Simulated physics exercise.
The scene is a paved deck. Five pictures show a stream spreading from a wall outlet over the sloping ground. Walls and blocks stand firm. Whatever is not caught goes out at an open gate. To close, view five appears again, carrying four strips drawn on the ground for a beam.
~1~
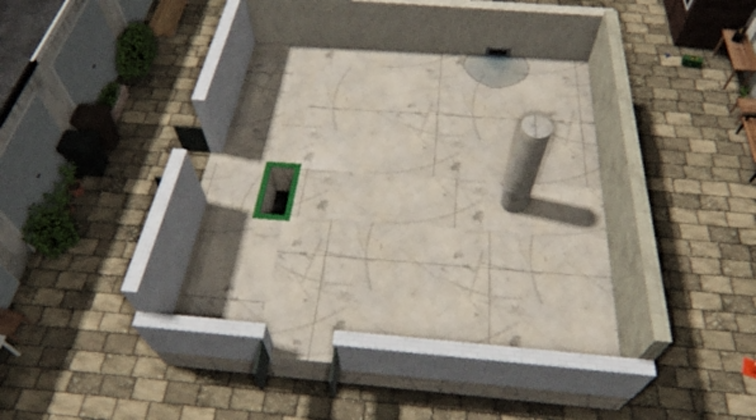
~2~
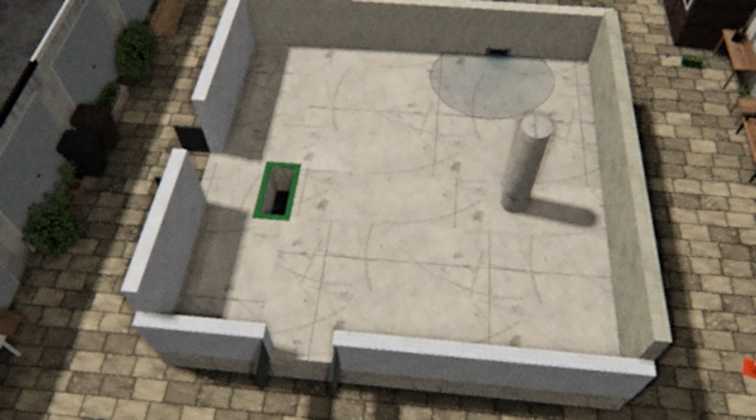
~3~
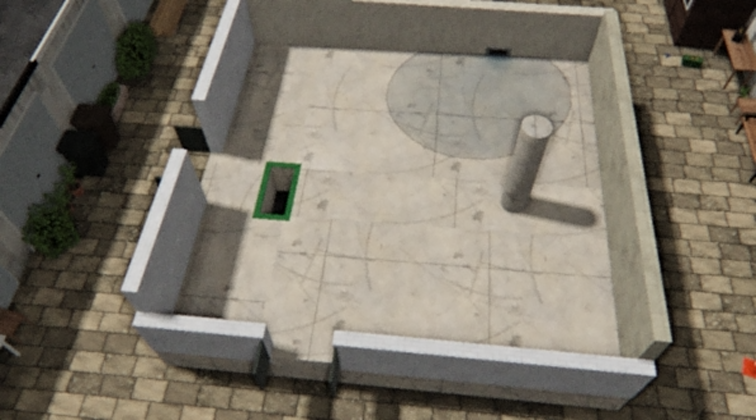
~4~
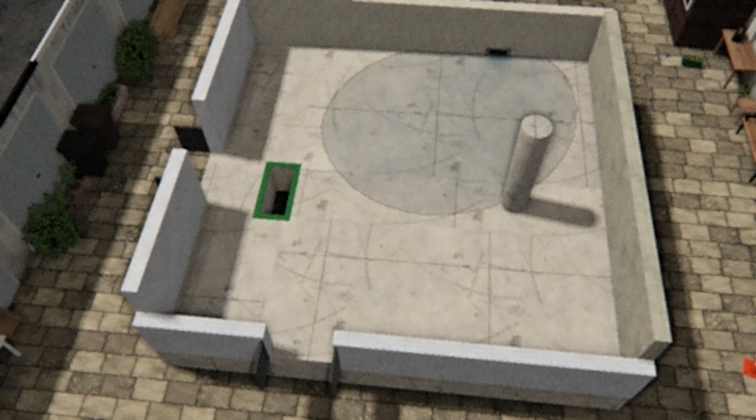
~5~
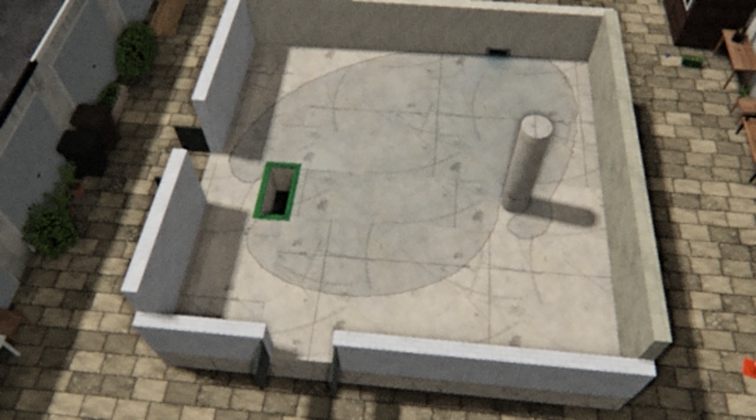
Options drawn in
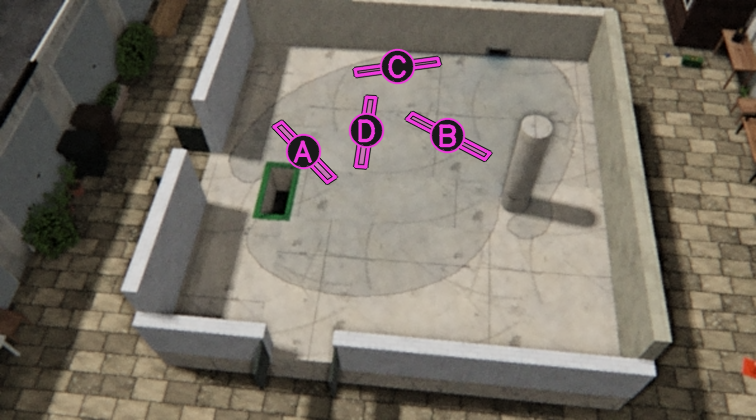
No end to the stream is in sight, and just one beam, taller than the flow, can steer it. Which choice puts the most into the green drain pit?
Take C.
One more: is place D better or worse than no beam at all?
It is worse.
In magenta, A from (277, 124) to (331, 179); B from (409, 116) to (487, 156); C from (355, 72) to (438, 61); D from (360, 166) to (371, 97).
With A, about 29 % of the stream goes into the green drain pit, about 70 % out by the gates.
With B, about 30 % of the stream goes into the green drain pit, about 66 % out by the gates.
With C, about 38 % of the stream goes into the green drain pit, about 60 % out by the gates.
With D, about 25 % of the stream goes into the green drain pit, about 74 % out by the gates.
